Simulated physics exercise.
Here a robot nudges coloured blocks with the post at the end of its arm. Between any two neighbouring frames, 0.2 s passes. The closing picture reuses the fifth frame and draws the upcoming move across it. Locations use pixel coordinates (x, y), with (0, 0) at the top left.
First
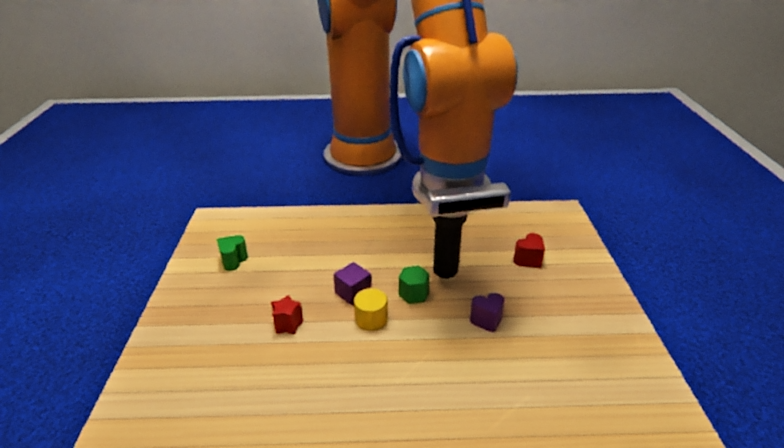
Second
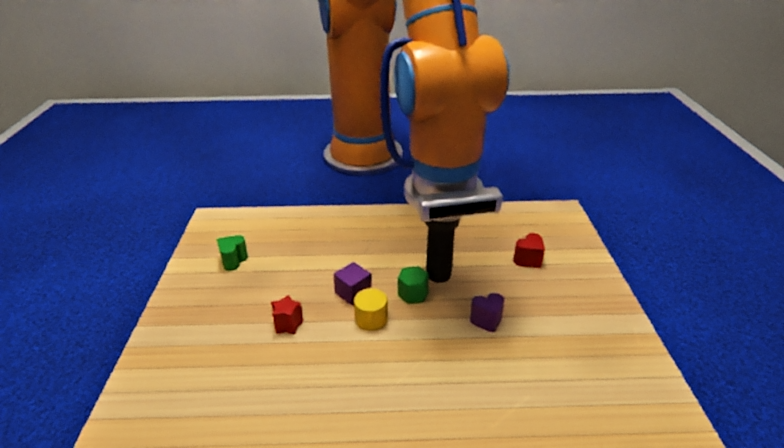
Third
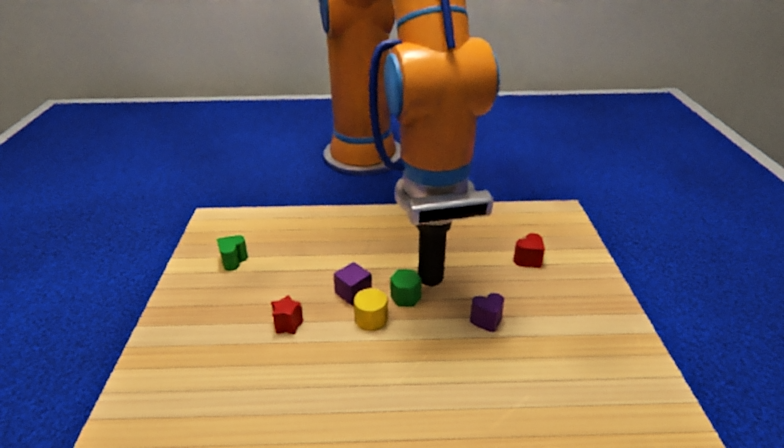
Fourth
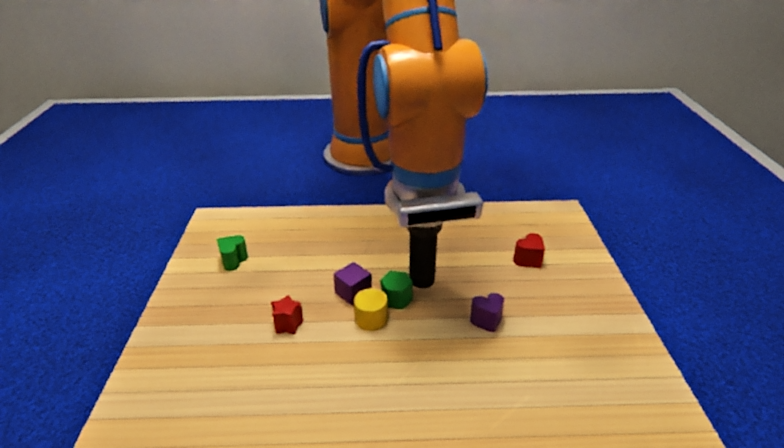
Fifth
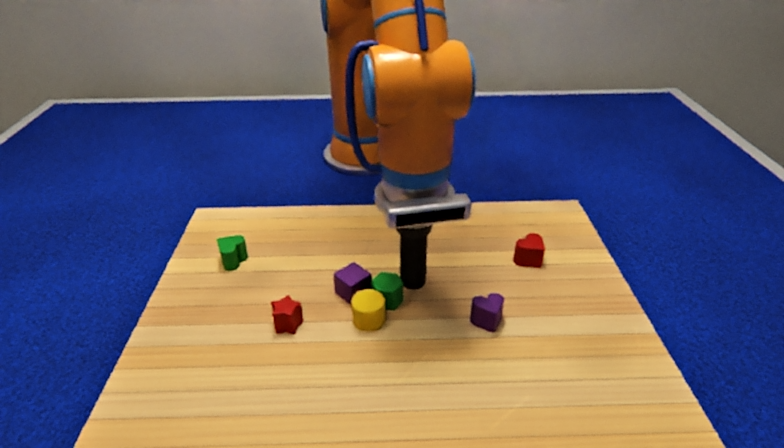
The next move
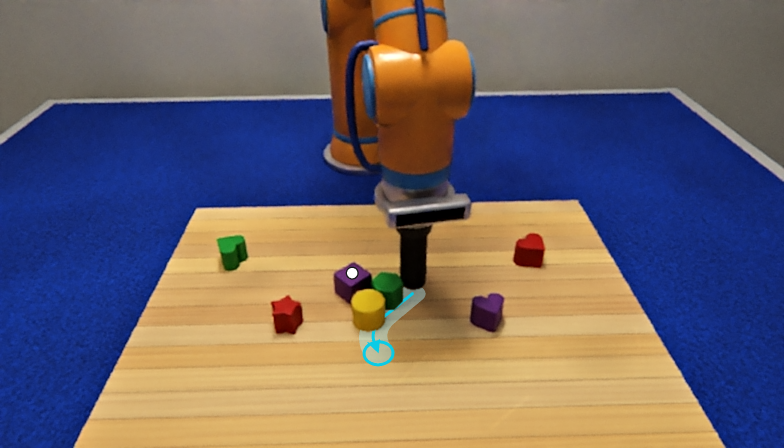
In this clip, an orange robot arm lowers its black post beside a green hexagonal block on a wooden board, then pushes the block left toward the purple square and yellow circular blocks, while the outer blocks stay still.
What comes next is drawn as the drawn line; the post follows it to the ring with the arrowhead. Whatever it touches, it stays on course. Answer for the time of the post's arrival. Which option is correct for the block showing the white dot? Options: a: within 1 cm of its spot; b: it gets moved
Answer: B.
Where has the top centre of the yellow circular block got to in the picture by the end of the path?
It should be at (341, 312) by then.
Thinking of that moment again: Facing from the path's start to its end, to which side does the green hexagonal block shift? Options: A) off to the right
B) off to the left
I'll go with A - off to the right.
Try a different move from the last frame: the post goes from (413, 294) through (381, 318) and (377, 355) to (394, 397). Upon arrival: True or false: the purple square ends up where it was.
That statement is not accurate.
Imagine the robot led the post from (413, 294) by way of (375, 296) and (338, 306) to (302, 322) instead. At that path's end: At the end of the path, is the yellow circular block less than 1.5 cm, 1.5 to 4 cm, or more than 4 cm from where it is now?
Shift: 1.5 to 4 cm.
Drawn move, from (413, 294) over (393, 310) and (375, 329) to (379, 353); the dot is on the purple square.
The first path, step by step. One third of the way, post (392, 298); purple square (345, 272), turned 15° clockwise; yellow circular block (349, 308); green hexagonal block (365, 287), turned 35° clockwise.
Two thirds of the way, post (374, 317); purple square (344, 271), turned 20° clockwise; yellow circular block (342, 311); green hexagonal block (358, 289), turned 55° clockwise.
At the end, post (378, 341); purple square (344, 271), turned 20° clockwise; yellow circular block (341, 312); green hexagonal block (358, 289), turned 55° clockwise.
